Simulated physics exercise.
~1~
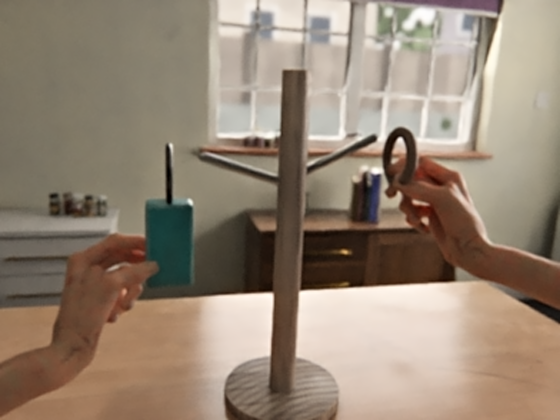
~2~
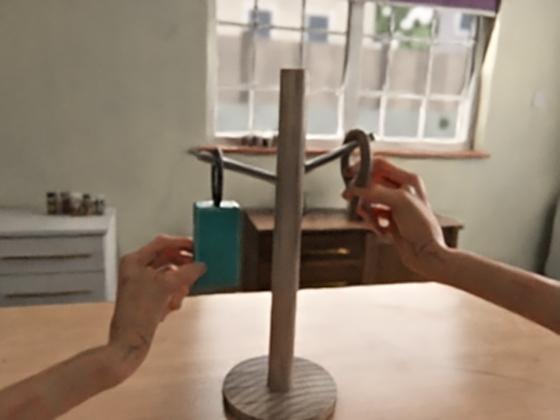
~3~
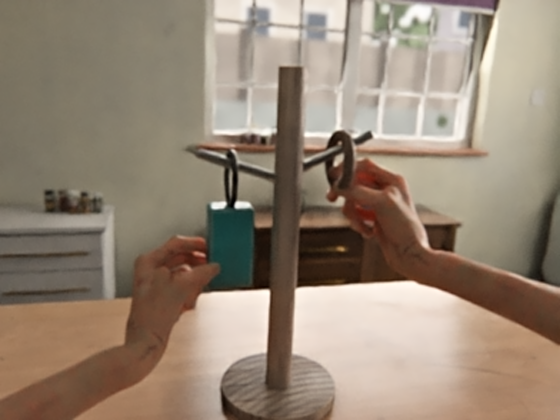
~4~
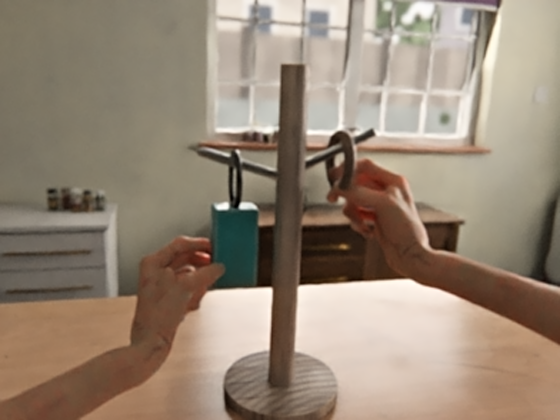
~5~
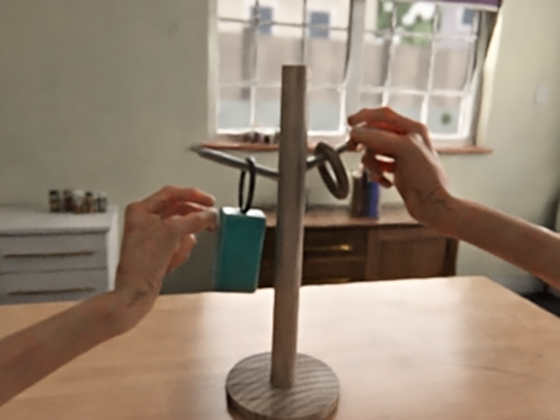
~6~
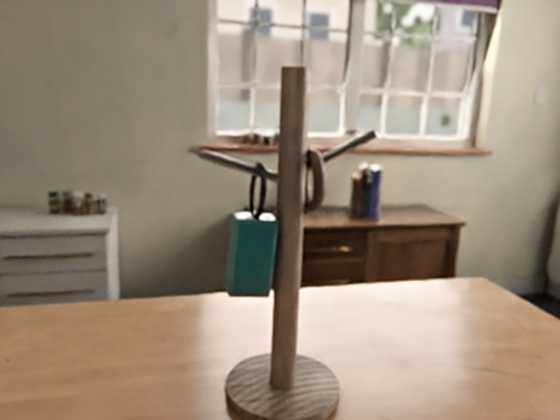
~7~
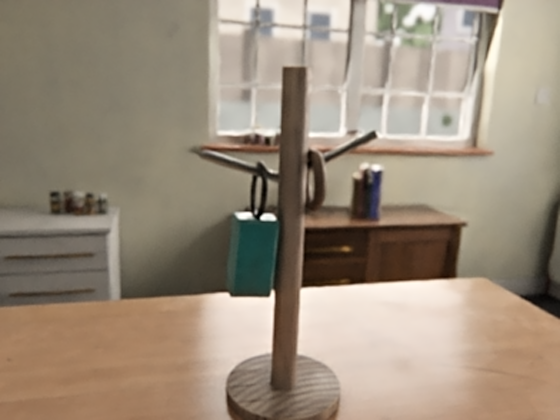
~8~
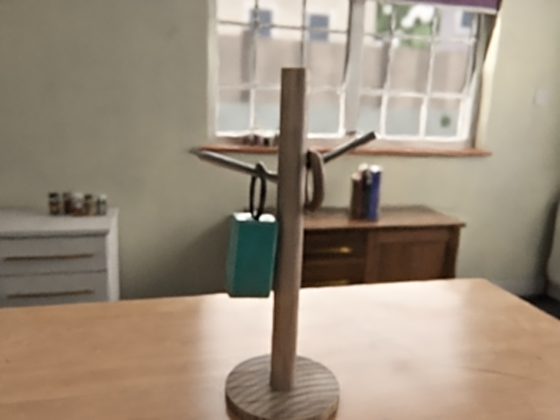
A turquoise pouch and a brown ring of tape were brought in by two hands from opposite sides and hung on the arms of a wooden peg stand; the hands let go and withdrew, and both stayed hanging close to the post.
